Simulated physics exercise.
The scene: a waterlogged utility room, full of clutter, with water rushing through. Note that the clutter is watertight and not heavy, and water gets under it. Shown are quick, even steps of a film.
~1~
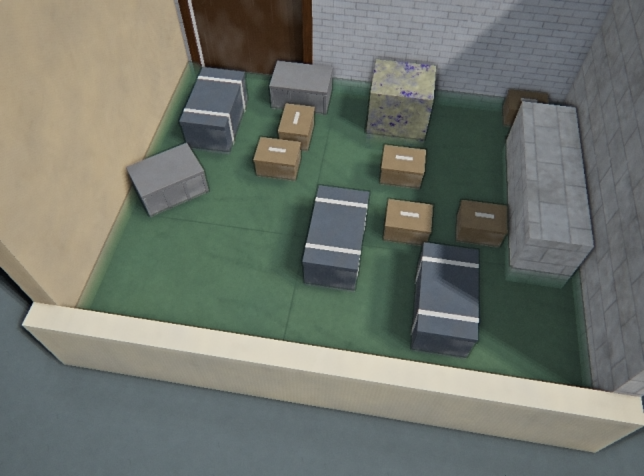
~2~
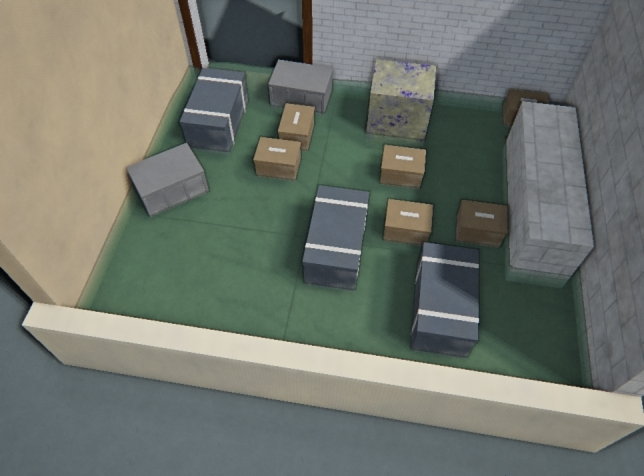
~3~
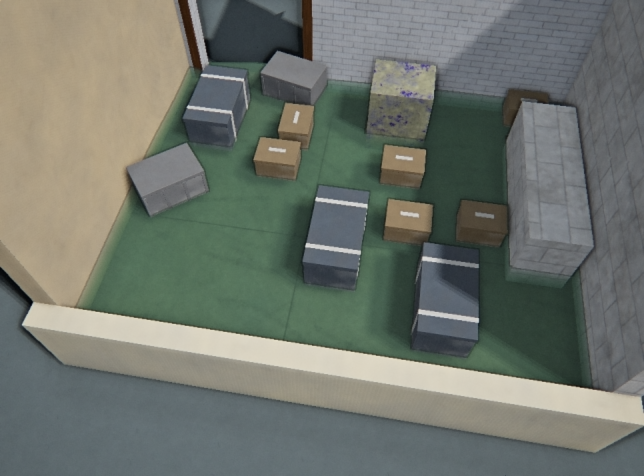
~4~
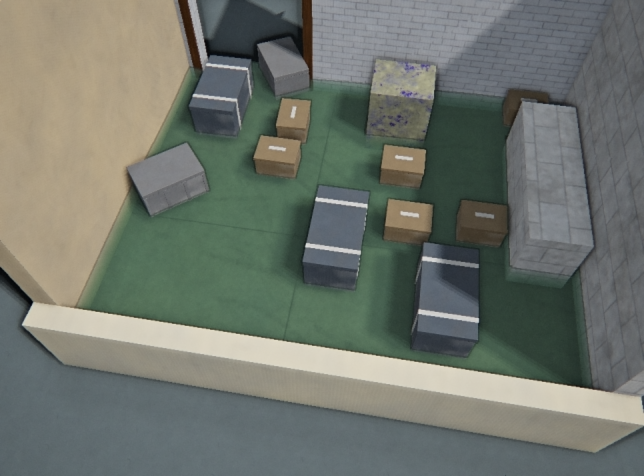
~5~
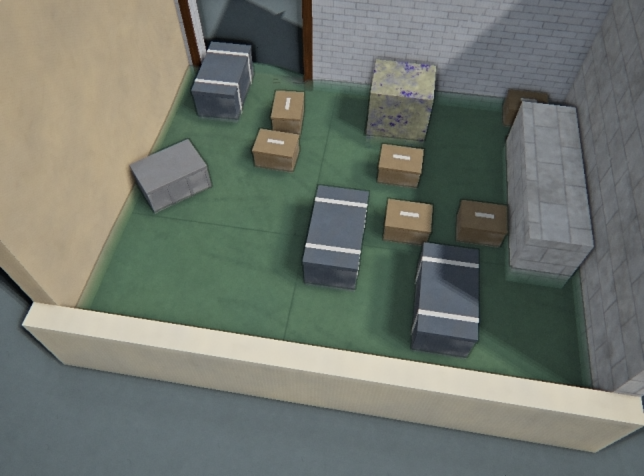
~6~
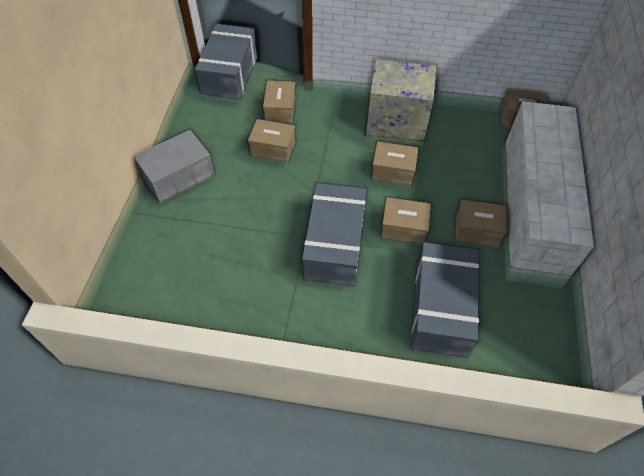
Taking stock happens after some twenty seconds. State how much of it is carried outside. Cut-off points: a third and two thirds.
At least two thirds.
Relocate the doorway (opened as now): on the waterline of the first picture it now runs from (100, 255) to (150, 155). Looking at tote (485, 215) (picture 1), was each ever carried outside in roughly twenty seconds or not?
Verdict - retained.
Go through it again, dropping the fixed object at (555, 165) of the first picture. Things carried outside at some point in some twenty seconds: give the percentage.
Roughly 70 in a hundred.
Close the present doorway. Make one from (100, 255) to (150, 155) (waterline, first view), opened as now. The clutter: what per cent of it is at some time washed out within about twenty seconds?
About 70 %.
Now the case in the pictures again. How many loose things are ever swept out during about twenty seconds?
So that is 8.
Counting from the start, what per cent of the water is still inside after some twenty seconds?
It works out at roughly 36 percent.
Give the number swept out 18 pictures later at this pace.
The total is 6.
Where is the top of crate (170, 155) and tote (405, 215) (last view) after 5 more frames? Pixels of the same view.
They end up at about pixels (187, 102) and (374, 190).
A moment on, 3 of 11 are out; 8 afloat.
Next, 6 of 11 are out; 5 afloat.
Later, 8 of 11 are out; 3 afloat.
In the end, 8 of 11 are out; 3 afloat.
